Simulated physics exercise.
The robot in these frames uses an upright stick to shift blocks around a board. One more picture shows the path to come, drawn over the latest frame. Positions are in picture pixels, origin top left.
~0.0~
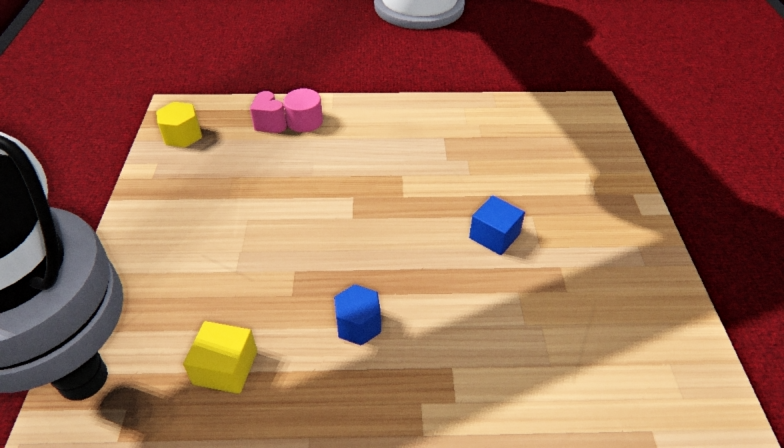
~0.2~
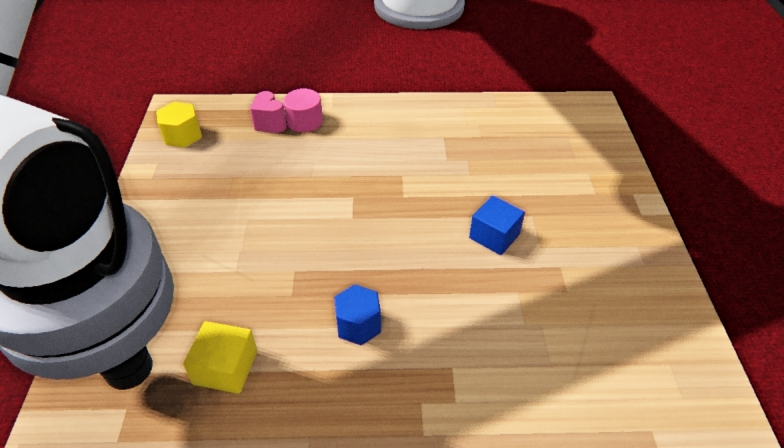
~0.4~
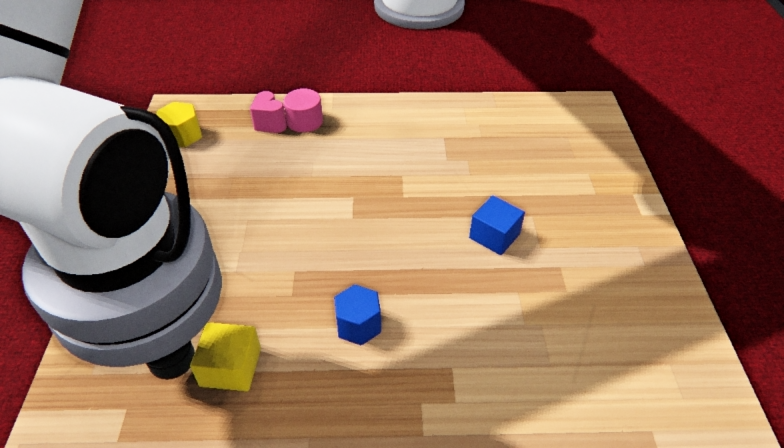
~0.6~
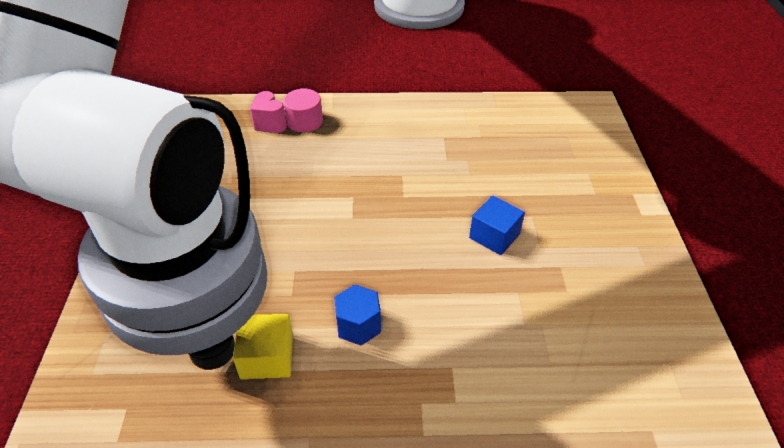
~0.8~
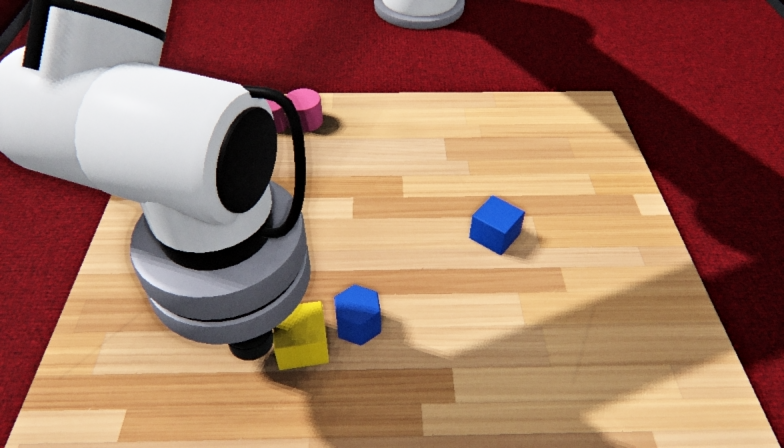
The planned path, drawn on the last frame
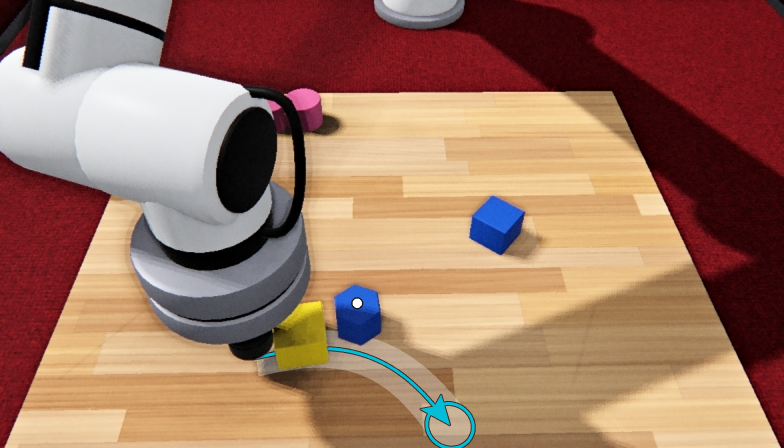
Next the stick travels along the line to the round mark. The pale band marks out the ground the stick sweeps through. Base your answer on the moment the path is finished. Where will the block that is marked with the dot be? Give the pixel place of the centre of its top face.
At (425, 273).
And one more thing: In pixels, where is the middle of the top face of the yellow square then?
Its top face will be centred at roughly (414, 310).
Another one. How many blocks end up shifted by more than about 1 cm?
I count two.
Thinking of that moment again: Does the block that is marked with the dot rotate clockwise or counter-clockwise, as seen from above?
It twists against the clock when seen from above.
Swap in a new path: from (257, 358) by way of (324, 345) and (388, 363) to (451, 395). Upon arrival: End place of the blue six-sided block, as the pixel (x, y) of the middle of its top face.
I'd say the blue six-sided block ends with its top centre at (429, 272).
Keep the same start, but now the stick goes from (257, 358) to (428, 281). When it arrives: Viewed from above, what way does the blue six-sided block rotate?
Turns clockwise.
The drawn path runs from (257, 358) via (330, 349) and (397, 371), ending at (450, 425); the dot is on the blue six-sided block.
What follows on the original path. One third of the way, stick (328, 334); yellow square (370, 308), turned 20° anticlockwise; blue six-sided block (405, 283), turned 20° anticlockwise.
Two thirds of the way, stick (398, 357); yellow square (414, 310), turned 55° anticlockwise; blue six-sided block (425, 273), turned 55° anticlockwise.
At the end, stick (452, 412); yellow square (414, 310), turned 55° anticlockwise; blue six-sided block (425, 273), turned 55° anticlockwise.
